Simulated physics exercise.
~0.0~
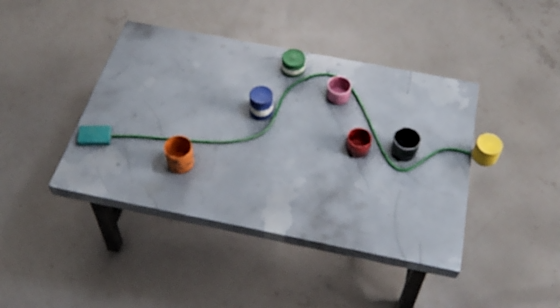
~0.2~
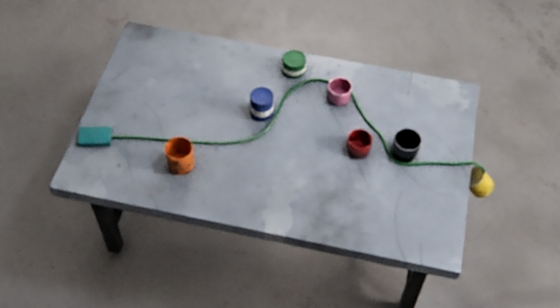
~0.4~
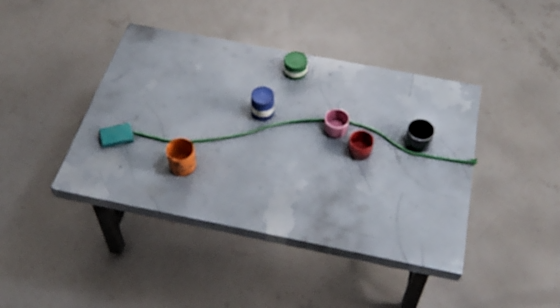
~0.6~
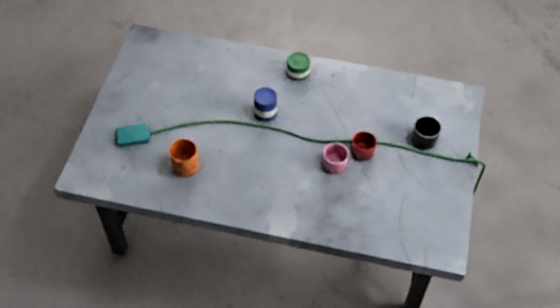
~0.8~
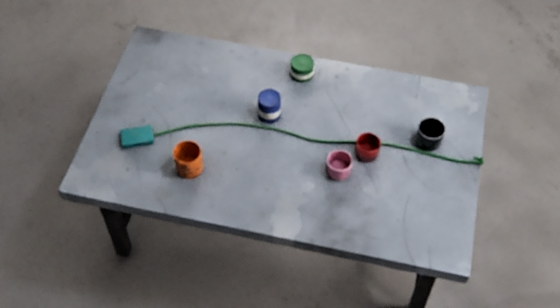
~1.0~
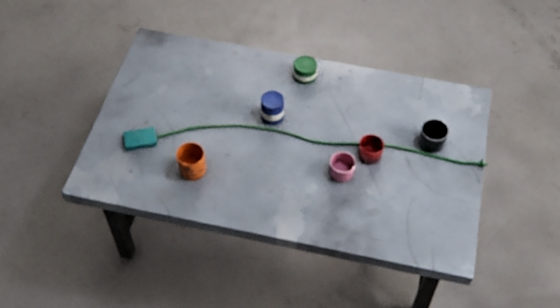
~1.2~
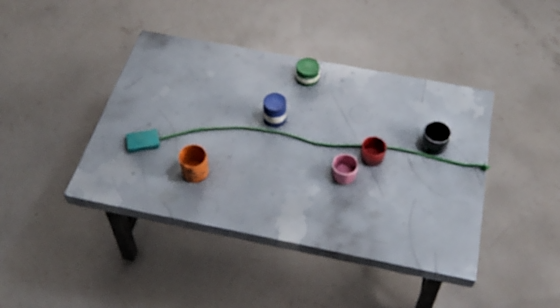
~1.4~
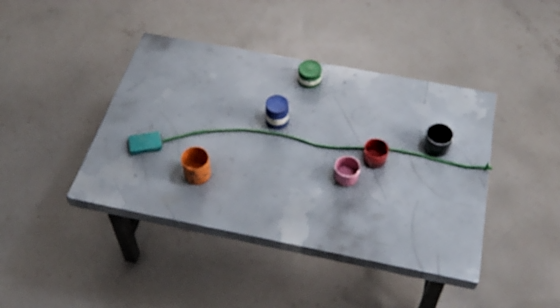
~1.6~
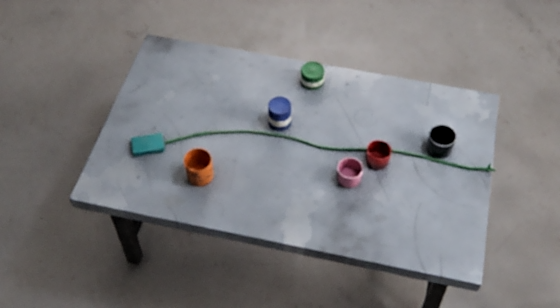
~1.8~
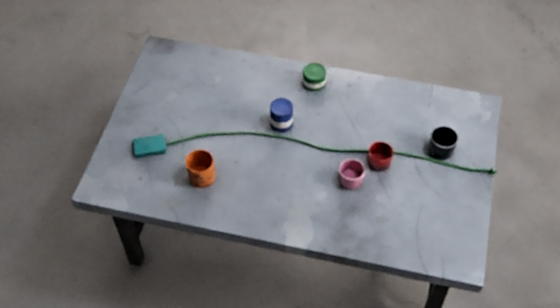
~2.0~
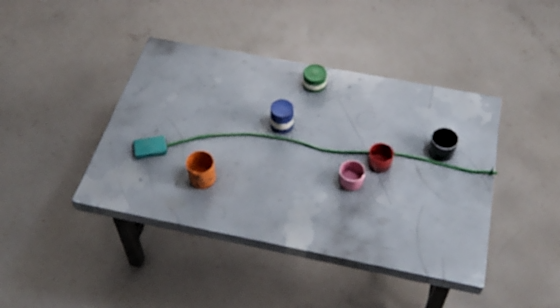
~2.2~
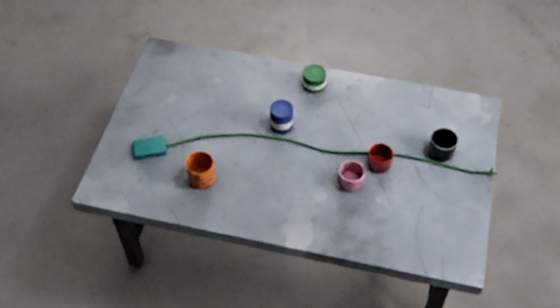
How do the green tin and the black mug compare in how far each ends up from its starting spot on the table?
The green tin hardly moves from its place near the back of the table. The black mug ends a moderate distance from where it began.
